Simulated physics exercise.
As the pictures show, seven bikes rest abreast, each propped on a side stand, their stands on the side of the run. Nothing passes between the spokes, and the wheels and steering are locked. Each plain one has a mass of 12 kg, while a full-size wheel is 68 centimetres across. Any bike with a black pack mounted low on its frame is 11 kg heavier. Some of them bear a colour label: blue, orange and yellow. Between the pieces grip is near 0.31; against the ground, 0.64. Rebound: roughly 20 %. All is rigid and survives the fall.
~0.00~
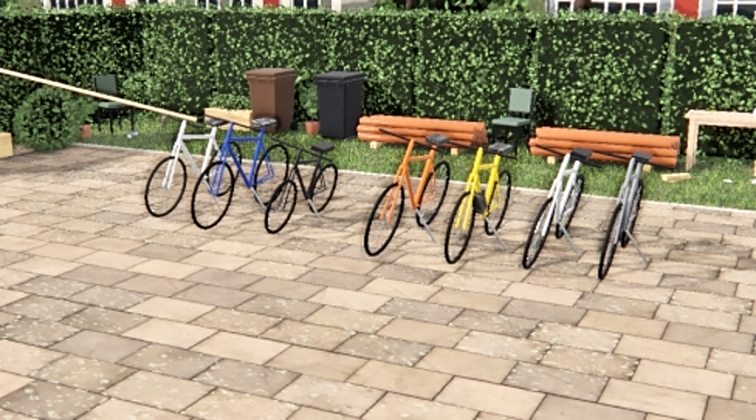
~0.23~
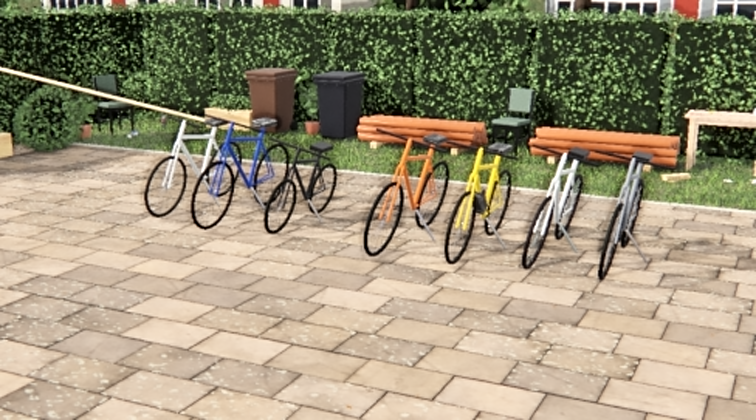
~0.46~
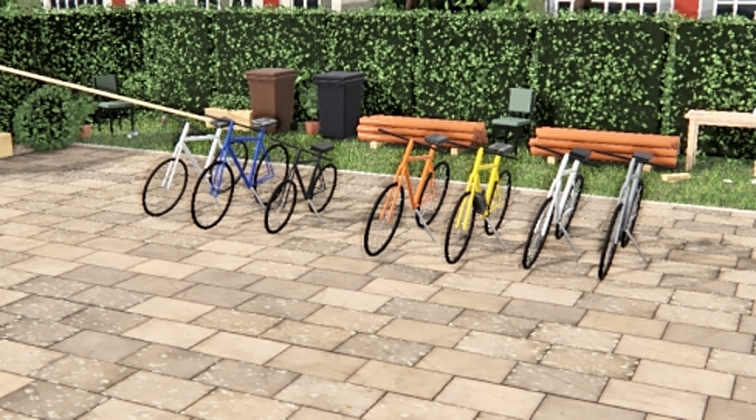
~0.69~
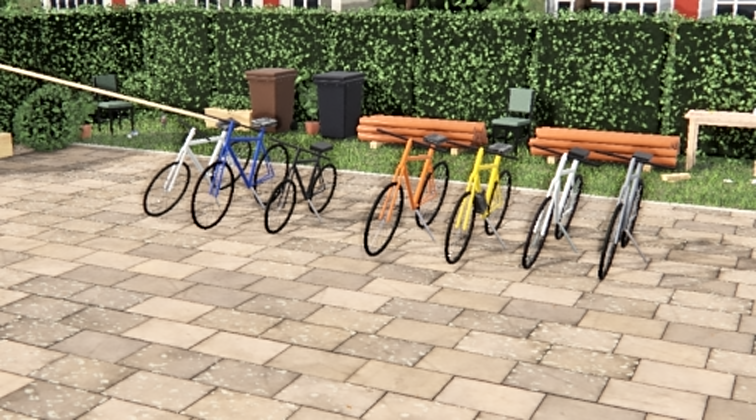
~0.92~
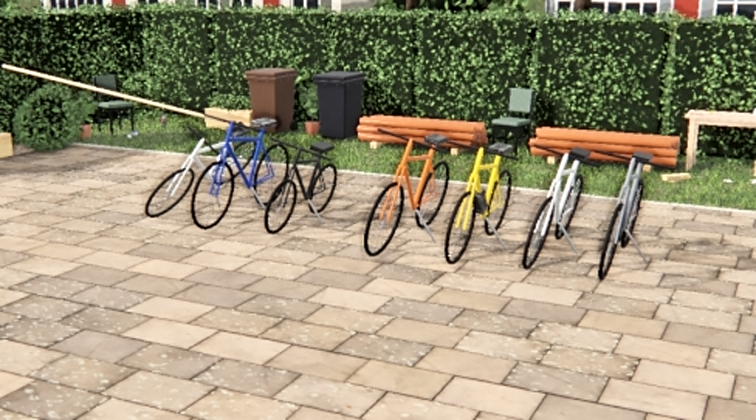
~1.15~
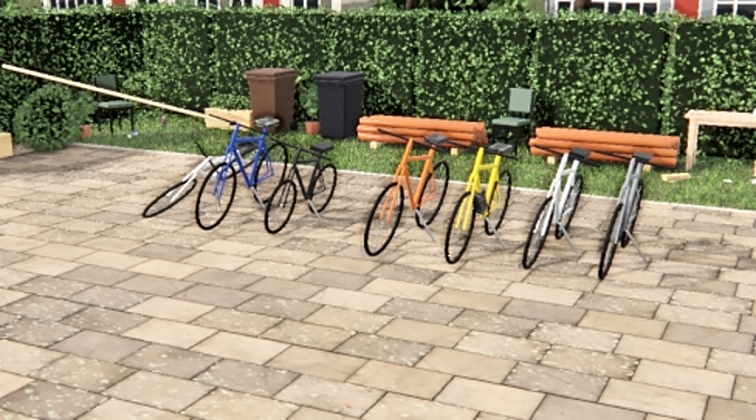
White bicycle at the left end of a parked row tipping over leftward beside a long pole, the blue one shifting slightly.
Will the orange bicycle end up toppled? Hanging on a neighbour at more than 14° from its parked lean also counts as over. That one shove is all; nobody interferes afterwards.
It does not go down.
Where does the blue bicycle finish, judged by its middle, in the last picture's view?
Its middle finishes near pixel (296, 197) of the last picture.
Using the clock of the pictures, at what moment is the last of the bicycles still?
Close to 3.0 seconds.
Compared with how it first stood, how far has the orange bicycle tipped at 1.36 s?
Near 0 degrees from where it started.
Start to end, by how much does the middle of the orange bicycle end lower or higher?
About 0 cm lower.
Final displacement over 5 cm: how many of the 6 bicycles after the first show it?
The shifted count is 2.
After 1.36 s, 1 of the 6 other bicycles over; orange bicycle unmoved; blue bicycle 17° from how it stood.
After 1.64 s, 1 of the 6 other bicycles over; orange bicycle unmoved; blue bicycle 43° from how it stood.
After 1.90 s, 2 of the 6 other bicycles over; orange bicycle unmoved; blue bicycle 65° from how it stood.
After 2.28 s, 2 of the 6 other bicycles over; orange bicycle unmoved; blue bicycle lying flat.
In the end (3.3 s), 2 of the 6 other bicycles over; orange bicycle unmoved; blue bicycle 75° from how it stood; yellow bicycle unmoved. Four left standing. From the last view, middles, orange bicycle near (415, 186), blue bicycle near (296, 197).
